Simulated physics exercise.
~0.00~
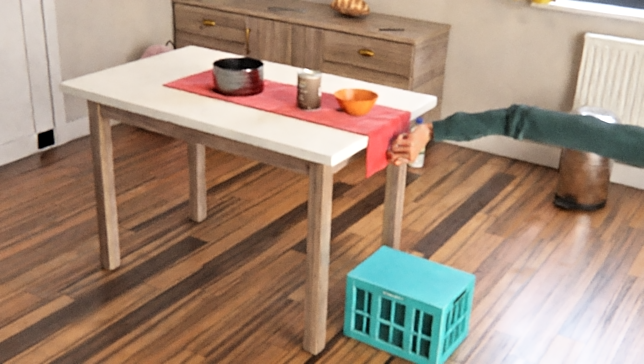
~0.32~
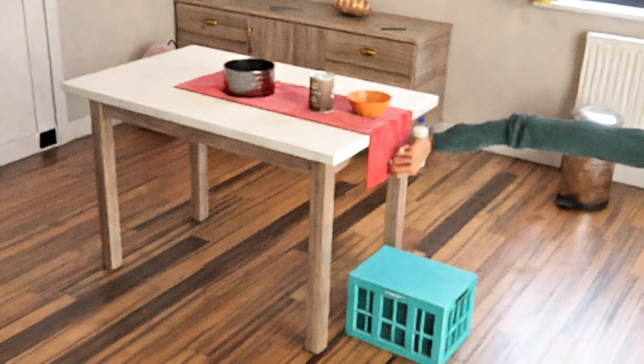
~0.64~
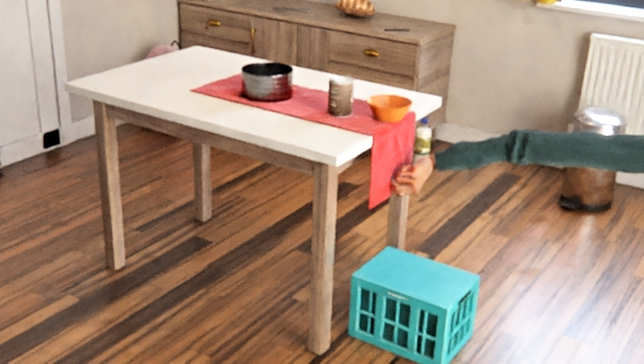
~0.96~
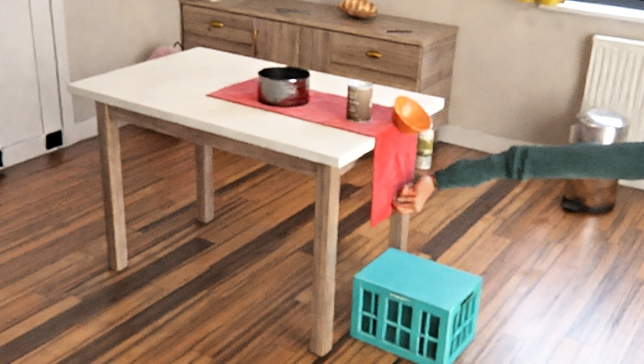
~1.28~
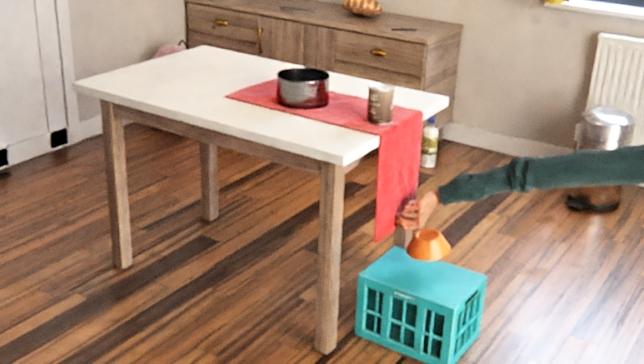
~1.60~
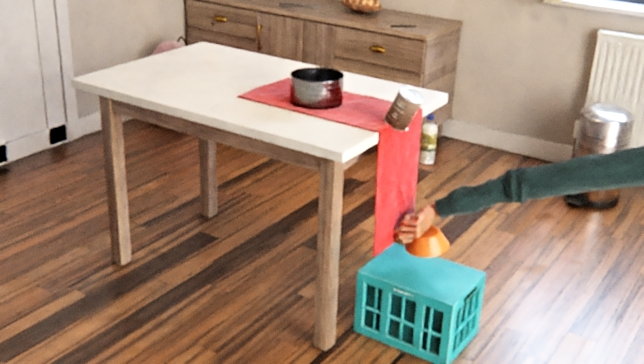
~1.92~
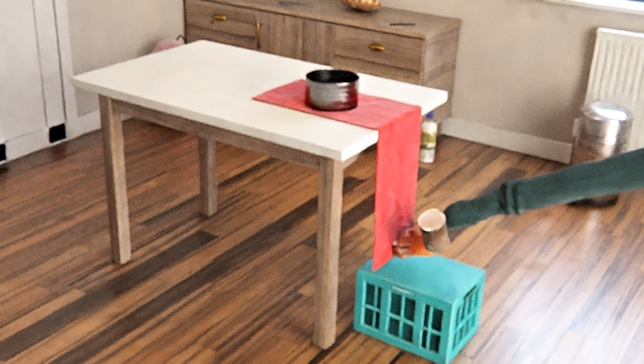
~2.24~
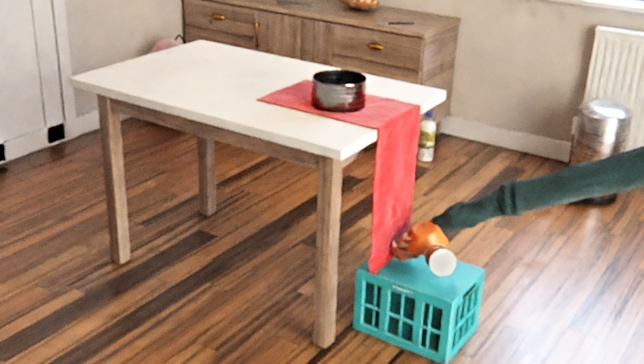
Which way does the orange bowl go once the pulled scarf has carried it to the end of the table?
It goes down, dropping over the table's edge to the turquoise crate below.
